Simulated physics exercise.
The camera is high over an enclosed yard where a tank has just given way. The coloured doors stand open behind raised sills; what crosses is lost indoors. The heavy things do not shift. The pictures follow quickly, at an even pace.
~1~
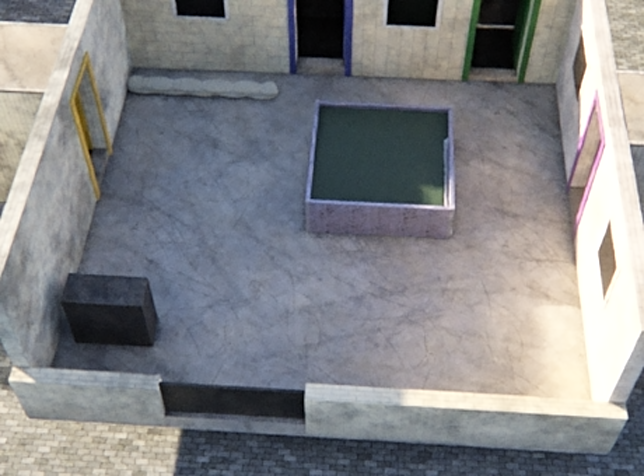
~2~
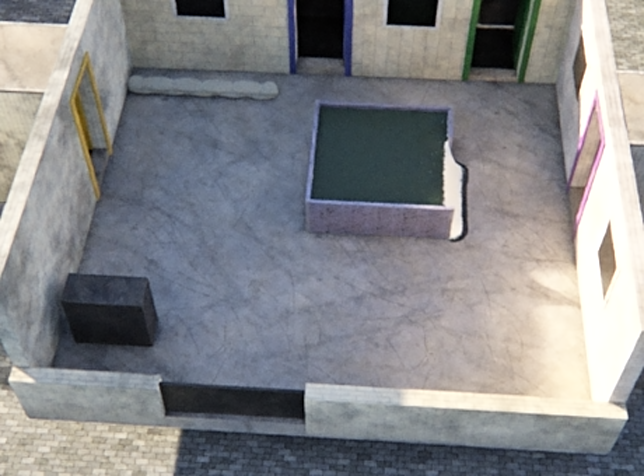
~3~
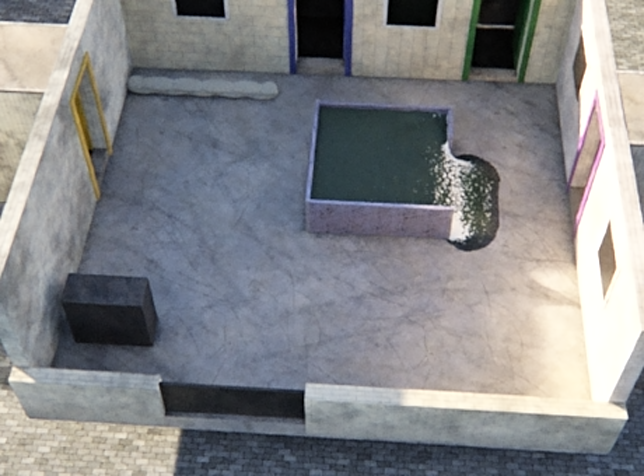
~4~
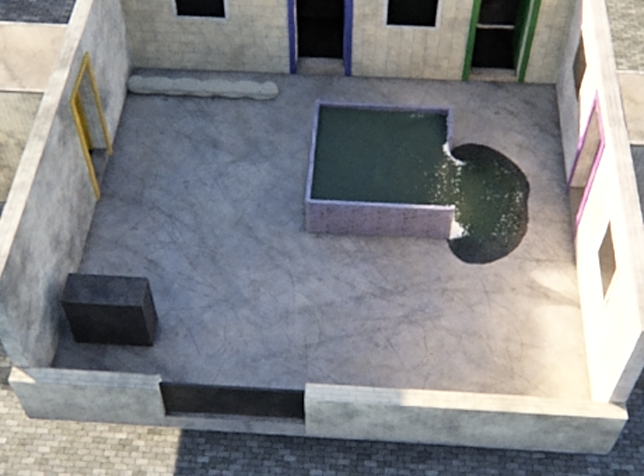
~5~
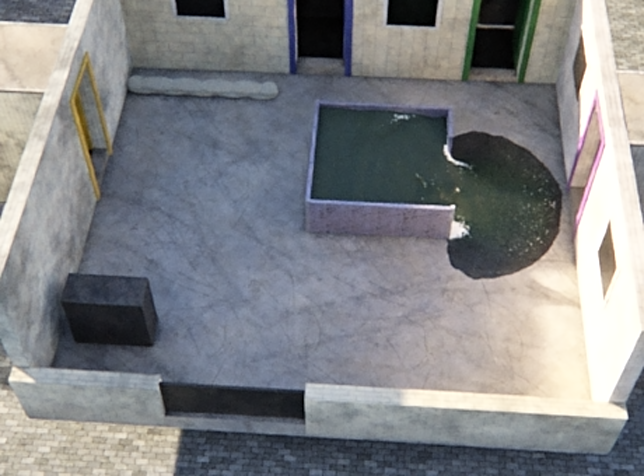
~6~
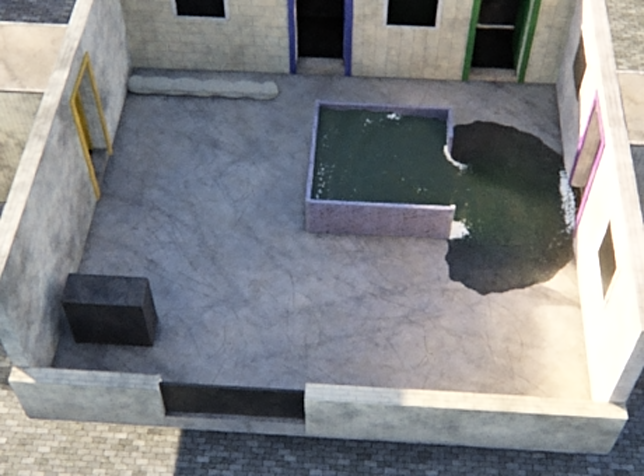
Dark green water bursts through the right side of a low, square, pale-walled tank, foaming at the gap and spreading over the floor in a widening rounded pool until it meets the right wall by the magenta-edged doorway. The walled stone yard is seen from high above by a still camera. A yellow doorway stands left, blue and green ones behind, and a dark box lies lower left.
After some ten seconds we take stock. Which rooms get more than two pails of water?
In the end: The green door lets in a lot; the blue door admits no more than that; the purple door lets in a lot; the yellow door admits no more than that.
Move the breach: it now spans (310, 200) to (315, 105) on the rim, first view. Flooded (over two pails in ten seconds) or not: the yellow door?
In short: Yellow door floods.
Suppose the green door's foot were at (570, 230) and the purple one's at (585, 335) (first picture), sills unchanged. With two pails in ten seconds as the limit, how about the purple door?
Then: Purple door takes less.
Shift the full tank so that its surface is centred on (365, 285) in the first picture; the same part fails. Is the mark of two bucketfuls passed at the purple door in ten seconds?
My reading: Purple lets less in.
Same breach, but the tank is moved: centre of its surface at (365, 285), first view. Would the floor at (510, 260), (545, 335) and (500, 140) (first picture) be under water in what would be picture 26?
As listed: Covered, covered, awash.
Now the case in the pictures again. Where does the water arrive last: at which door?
That is the one in yellow.
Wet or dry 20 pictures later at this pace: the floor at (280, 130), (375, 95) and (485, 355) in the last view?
As listed: Clear, flooded, wet.
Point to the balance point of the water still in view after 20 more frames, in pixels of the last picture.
Close to (455, 212).
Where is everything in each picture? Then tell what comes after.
The open tank at (382, 156) is whole and still, in the first frame.
Water pours out at (447, 190) and has run to (458, 165), in the second frame.
The front is at (482, 164), out from the gap at (447, 193), in the third frame.
The front is at (518, 173), out from the gap at (447, 193), in the fourth frame.
The front is at (555, 188), out from the gap at (446, 193), in the fifth frame.
Water pours out at (446, 193) and has run to (573, 251), in the sixth frame.
A moment on, water covers 15 % of the floor; the green door not reached, the blue door not reached, the purple door over two buckets in, the yellow door not reached.
Next, water covers 20 % of the floor; the green door wet at the sill, nothing in, the blue door not reached, the purple door far over two buckets in, the yellow door not reached.
Then, water covers 35 % of the floor; the green door under two buckets in, the blue door not reached, the purple door far over two buckets in, the yellow door not reached.
Later, water covers 70 % of the floor; the green door over two buckets in, the blue door wet at the sill, nothing in, the purple door far over two buckets in, the yellow door not reached.
In the end, water covers 90 % of the floor; the green door over two buckets in, the blue door wet at the sill, nothing in, the purple door far over two buckets in, the yellow door wet at the sill, nothing in.
